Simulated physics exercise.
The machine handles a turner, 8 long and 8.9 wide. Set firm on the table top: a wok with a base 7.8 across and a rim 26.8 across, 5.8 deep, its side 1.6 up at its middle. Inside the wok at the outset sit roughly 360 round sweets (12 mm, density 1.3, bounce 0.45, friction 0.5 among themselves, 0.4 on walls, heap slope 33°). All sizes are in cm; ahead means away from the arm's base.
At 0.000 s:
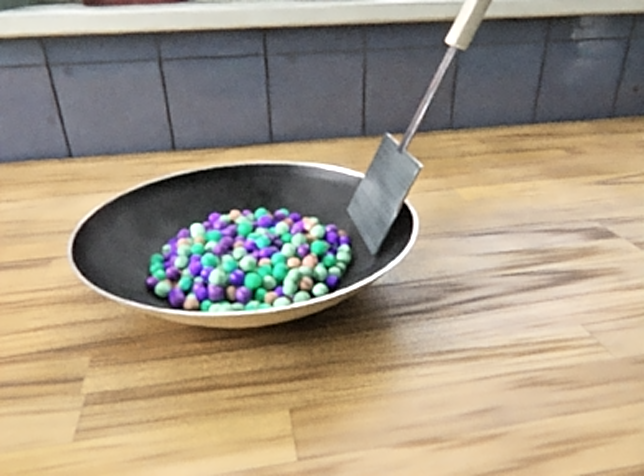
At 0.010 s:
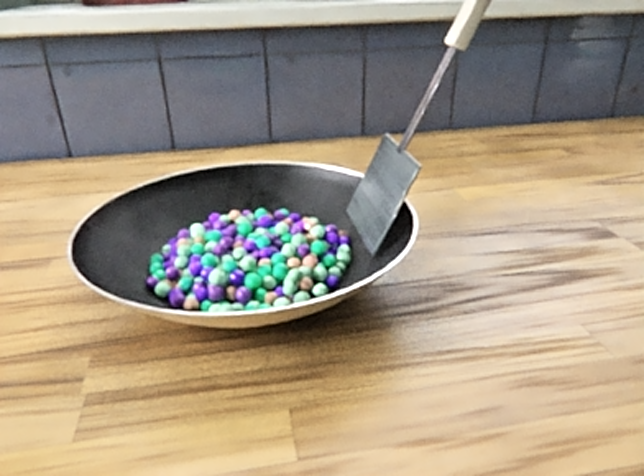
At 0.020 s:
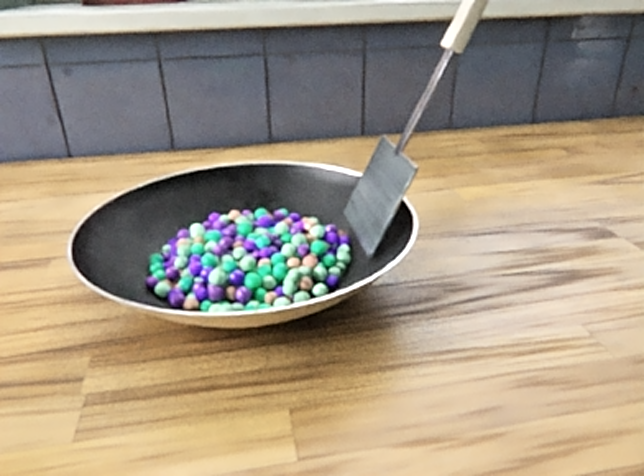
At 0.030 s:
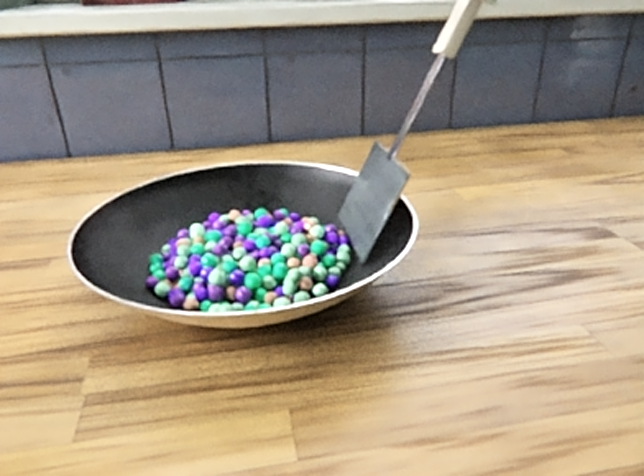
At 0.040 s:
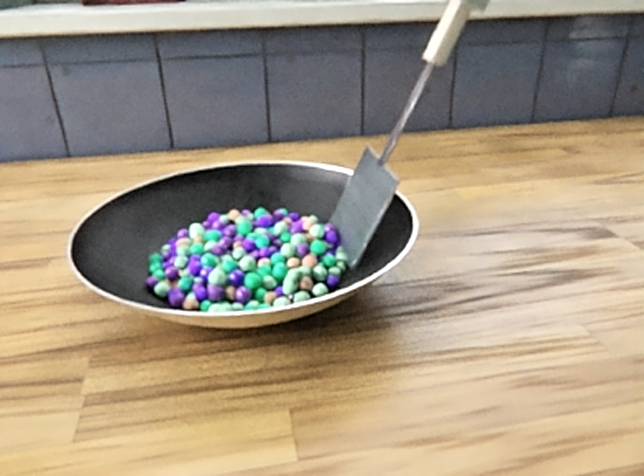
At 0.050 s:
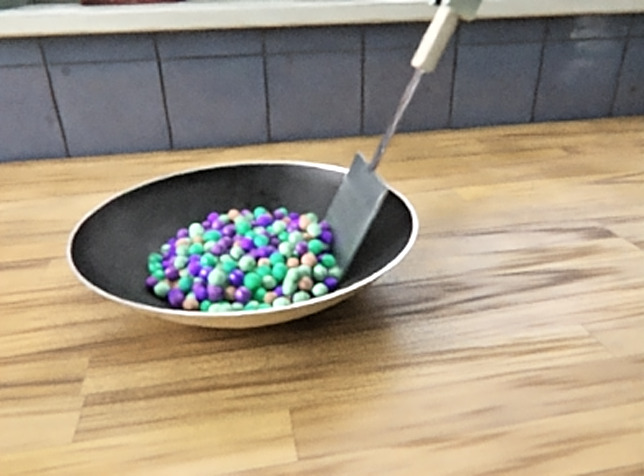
A wok of colourful balls sits still while a metal turner slides left against them.
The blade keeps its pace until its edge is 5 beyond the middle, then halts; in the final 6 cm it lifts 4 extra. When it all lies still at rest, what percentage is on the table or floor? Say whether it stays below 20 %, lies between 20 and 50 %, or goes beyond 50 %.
It stays below 20 %.
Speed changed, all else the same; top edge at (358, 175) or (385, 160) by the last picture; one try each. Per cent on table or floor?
I'd estimate close to 25 and 0 in a hundred.
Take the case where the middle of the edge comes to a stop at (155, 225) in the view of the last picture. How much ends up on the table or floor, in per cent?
The share ending on the table or floor is about 30 per cent.
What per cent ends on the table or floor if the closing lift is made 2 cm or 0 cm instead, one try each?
It comes to around 15 per cent on the first try and around 15 per cent on the second.
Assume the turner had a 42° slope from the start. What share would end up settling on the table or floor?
It would then be close to 10 %.
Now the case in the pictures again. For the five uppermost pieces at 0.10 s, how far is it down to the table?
They are near 5 cm up.
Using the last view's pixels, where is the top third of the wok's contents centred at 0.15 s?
Around (171, 240).
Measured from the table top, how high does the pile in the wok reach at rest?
Peak at rest, approximately 6.0 centimetres.
By 0.10 s, sloping 64°, highest piece 6 above the table; 359 in the wok.
By 0.15 s, sloping 64°, highest piece 8 above the table; 359 in the wok.
By 0.37 s, sloping 64°, highest piece 7 above the table; 318 in the wok, 28 on the table or floor, 13 on the blade or in flight.
By 1.42 s, sloping 64°, highest piece 6 above the table; 318 in the wok, 41 on the table or floor.
Final count, 318 in the wok, 41 on the table or floor. That is 11 % on the table or floor.
